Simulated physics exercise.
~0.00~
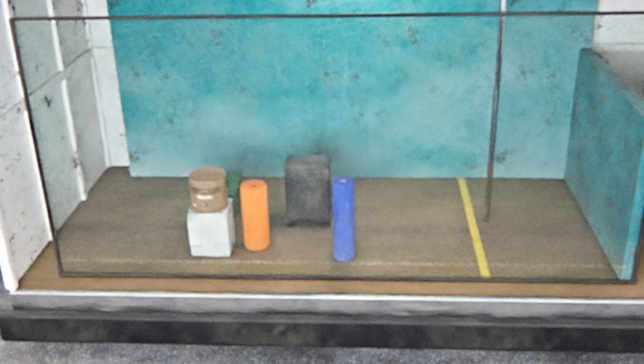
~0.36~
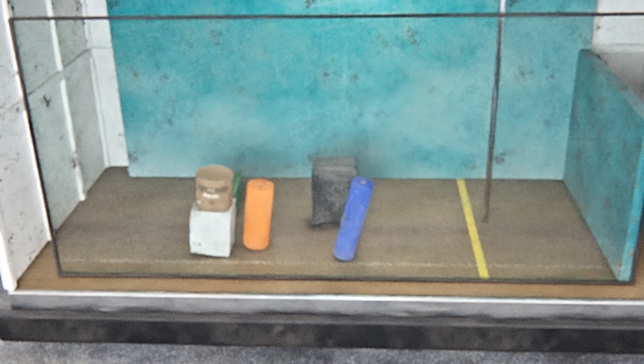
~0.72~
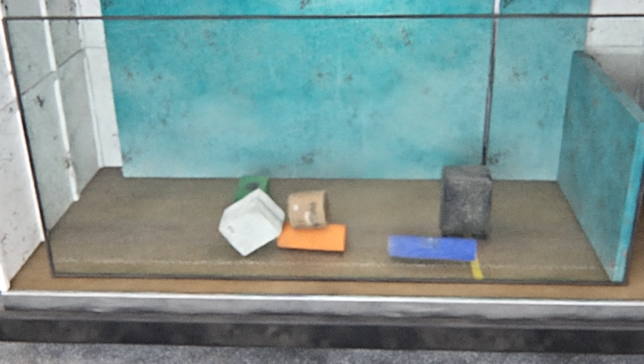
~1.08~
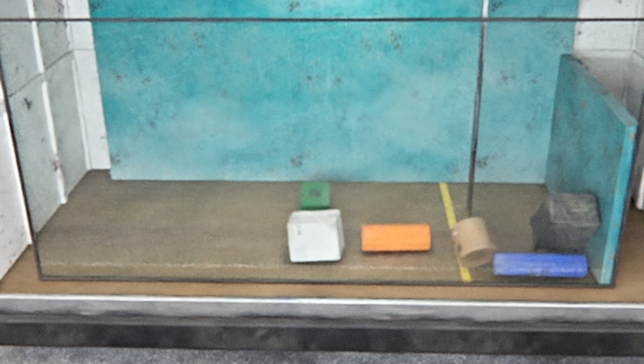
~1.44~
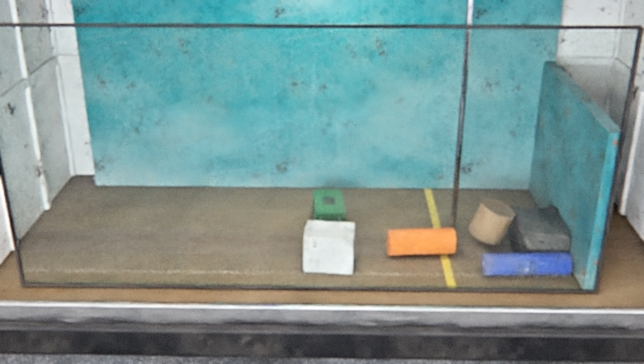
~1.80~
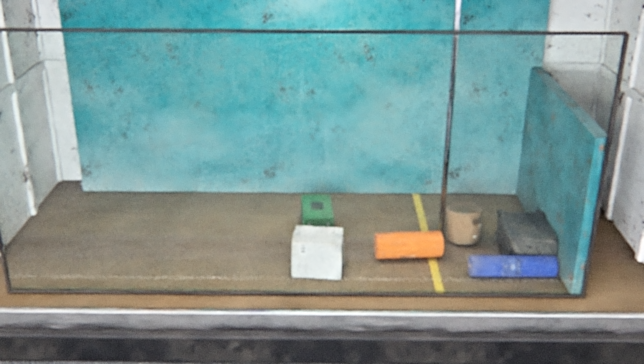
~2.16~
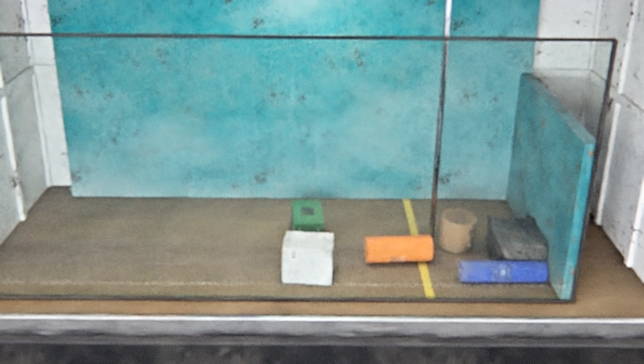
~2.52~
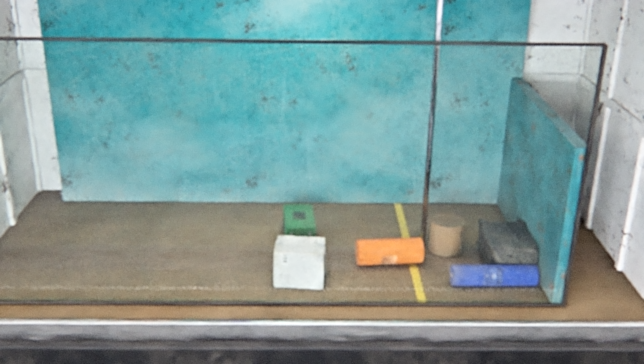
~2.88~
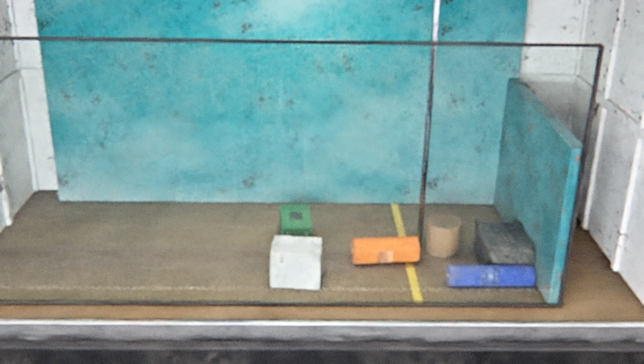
At first, a white carton with a brown bucket on top, a green toolbox behind it, an upright orange roll, a dark case and an upright blue roll stand in a bay, left of a yellow line. The blue roll leans right, and the goods start shifting that way. Both rolls topple onto their sides as the bucket comes off the tilting carton and the case slides toward the line. The case crosses, tips against the right wall and falls over. Finally, the case, bucket and blue roll rest past the line, the orange roll lies at it, and the carton and toolbox stay short.
